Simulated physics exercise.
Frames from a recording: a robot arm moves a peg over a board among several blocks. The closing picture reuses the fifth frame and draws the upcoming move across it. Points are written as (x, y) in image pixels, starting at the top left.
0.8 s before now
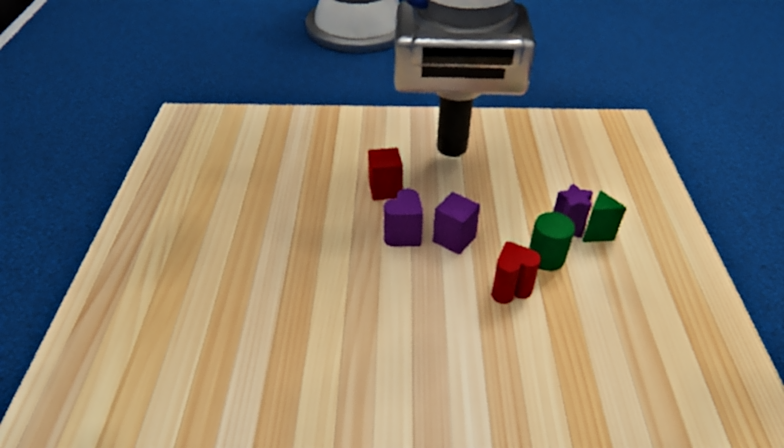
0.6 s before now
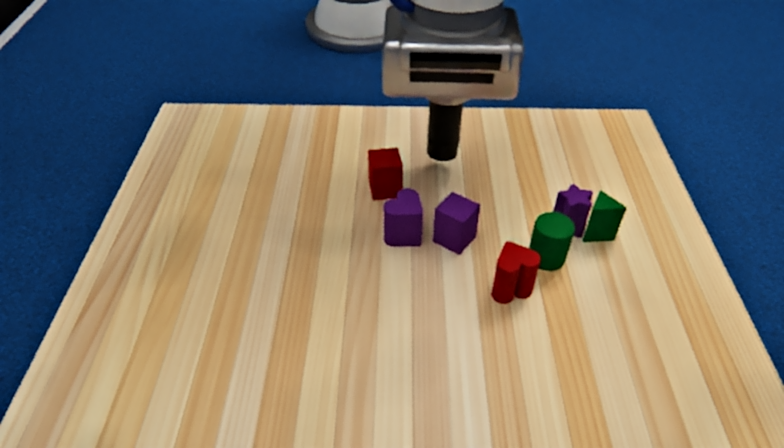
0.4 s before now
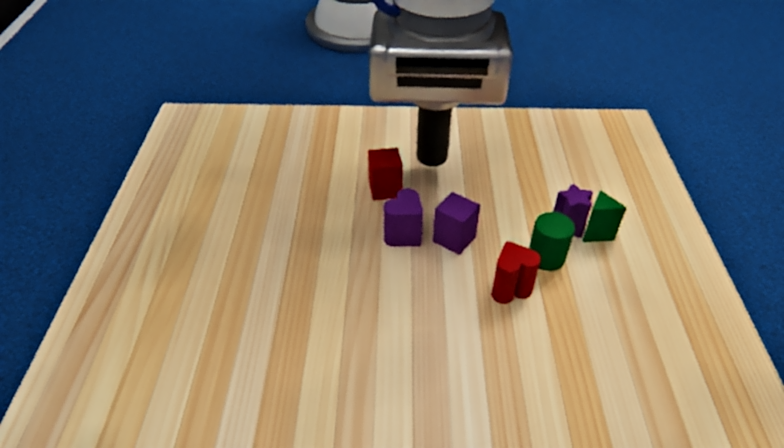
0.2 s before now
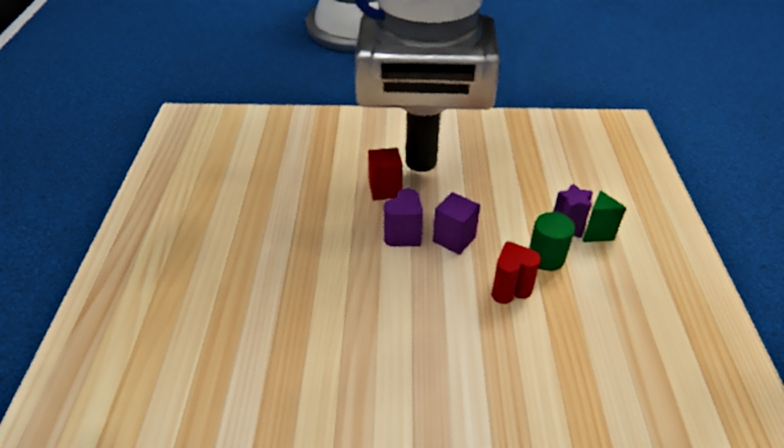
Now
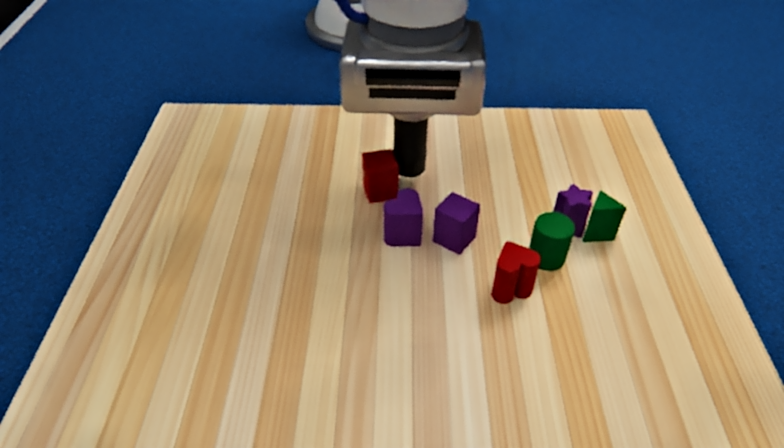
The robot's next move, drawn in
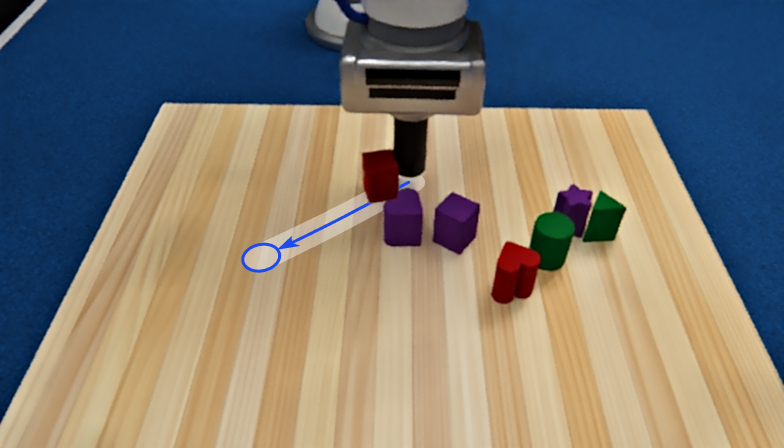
We see a robot arm move a dark peg leftward and slightly nearer over a wooden board holding red, purple and green blocks. The peg reaches the red square block and nudges it slightly left, while the other blocks stay still.
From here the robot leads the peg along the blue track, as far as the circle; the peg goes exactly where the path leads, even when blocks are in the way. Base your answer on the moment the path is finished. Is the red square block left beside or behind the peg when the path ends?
No, that is not how it ends up.
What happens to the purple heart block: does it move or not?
It stays.
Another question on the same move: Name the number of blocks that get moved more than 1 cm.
One block shifts.
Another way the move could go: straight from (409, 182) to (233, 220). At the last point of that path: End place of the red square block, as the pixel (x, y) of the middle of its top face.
I'd place it at (286, 199), taking the centre of its top.
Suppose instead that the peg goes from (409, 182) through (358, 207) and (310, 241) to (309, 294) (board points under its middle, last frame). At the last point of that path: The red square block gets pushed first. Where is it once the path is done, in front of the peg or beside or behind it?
The peg moves past it.
Drawn move, in a line from (409, 182) to (261, 257).
What follows on the original path. One third of the way, peg (364, 192); red square block (331, 183).
Two thirds of the way, peg (314, 218); red square block (277, 208).
At the end, peg (258, 244); red square block (216, 234); purple heart block still.
